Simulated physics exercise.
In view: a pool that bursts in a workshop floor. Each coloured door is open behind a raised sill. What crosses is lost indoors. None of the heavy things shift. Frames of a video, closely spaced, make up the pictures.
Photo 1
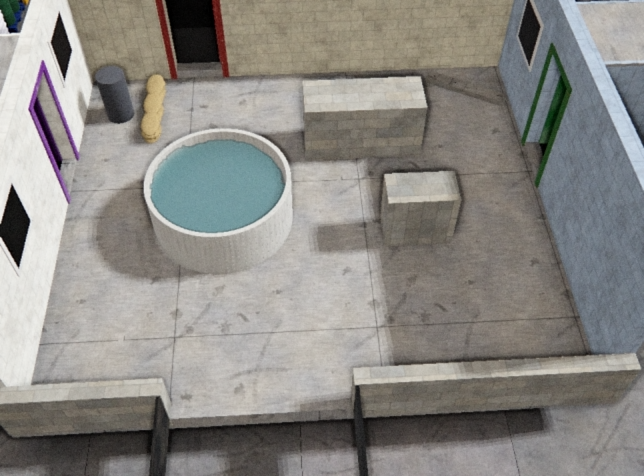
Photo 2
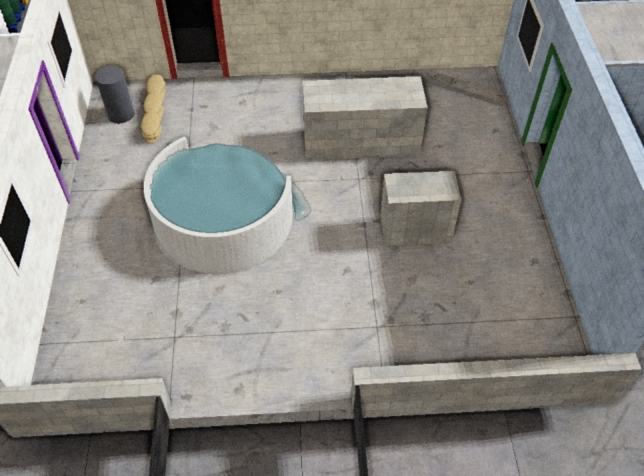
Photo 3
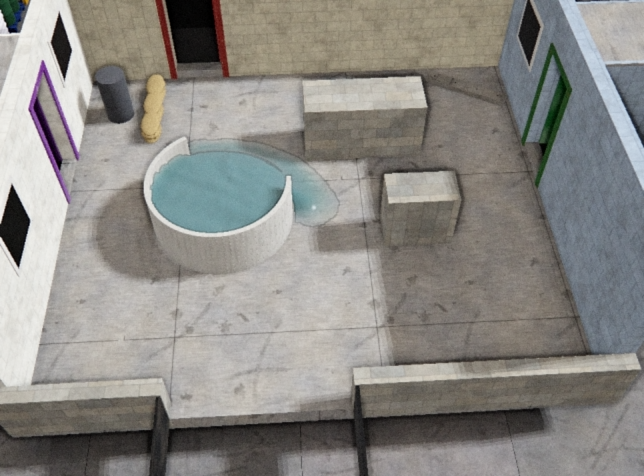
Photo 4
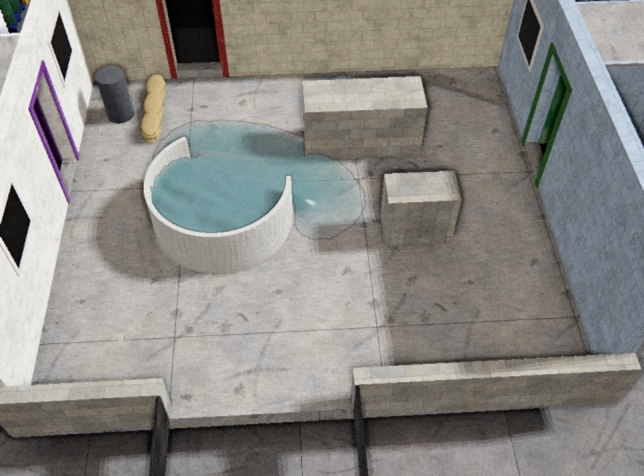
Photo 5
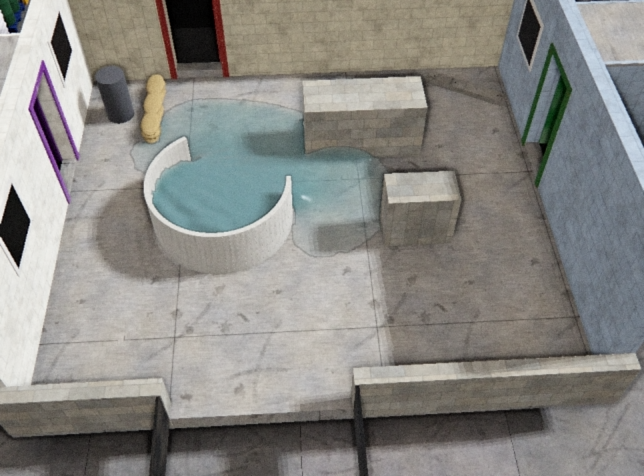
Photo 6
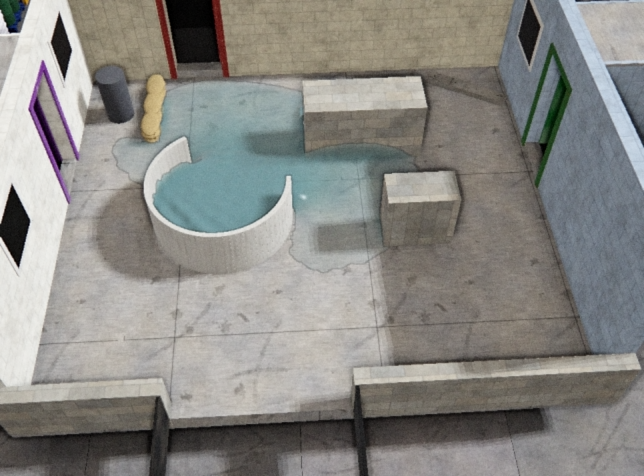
Water pours through a gap that opens in the far side of a round white pool, on the grey floor of a workshop seen from a fixed, high view. Two pale blocks stand to the right, a dark cylinder and a tan lumpy object at back left, with purple, red and green doorways around. The pale blue sheet spreads right and backward, reaching around the blocks and the tan object.
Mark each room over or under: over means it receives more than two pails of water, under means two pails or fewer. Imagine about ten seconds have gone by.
Green door - over; purple door - under; red door - over.
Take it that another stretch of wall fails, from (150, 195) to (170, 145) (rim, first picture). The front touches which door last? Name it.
I'd go with the green-painted one.
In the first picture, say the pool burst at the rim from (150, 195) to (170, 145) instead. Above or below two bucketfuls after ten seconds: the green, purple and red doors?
Taking them in turn, the green door falls short, the purple door tops the limit and the red door falls short.
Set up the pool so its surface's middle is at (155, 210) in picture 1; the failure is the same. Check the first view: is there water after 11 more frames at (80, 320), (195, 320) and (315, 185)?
Taking them in the order asked: Spared, then spared, then inundated.
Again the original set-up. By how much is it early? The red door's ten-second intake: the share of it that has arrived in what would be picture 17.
It would be roughly 60 percent of the ten-second total.
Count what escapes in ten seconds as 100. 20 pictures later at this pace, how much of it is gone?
Near 70 in a hundred.
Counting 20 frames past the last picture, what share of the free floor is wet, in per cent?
Near 55 in a hundred.
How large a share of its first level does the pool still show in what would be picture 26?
Somewhere near 12 %, give or take.
A moment on, water covers 35 % of the floor; the green door under two buckets in, the purple door not reached, the red door over two buckets in.
Next, water covers 40 % of the floor; the green door far over two buckets in, the purple door wet at the sill, nothing in, the red door far over two buckets in.
Then, water covers 55 % of the floor; the green door far over two buckets in, the purple door wet at the sill, nothing in, the red door far over two buckets in.
Later, water covers 80 % of the floor; the green door far over two buckets in, the purple door wet at the sill, nothing in, the red door far over two buckets in.
In the end, water covers 95 % of the floor; the green door far over two buckets in, the purple door under two buckets in, the red door far over two buckets in.
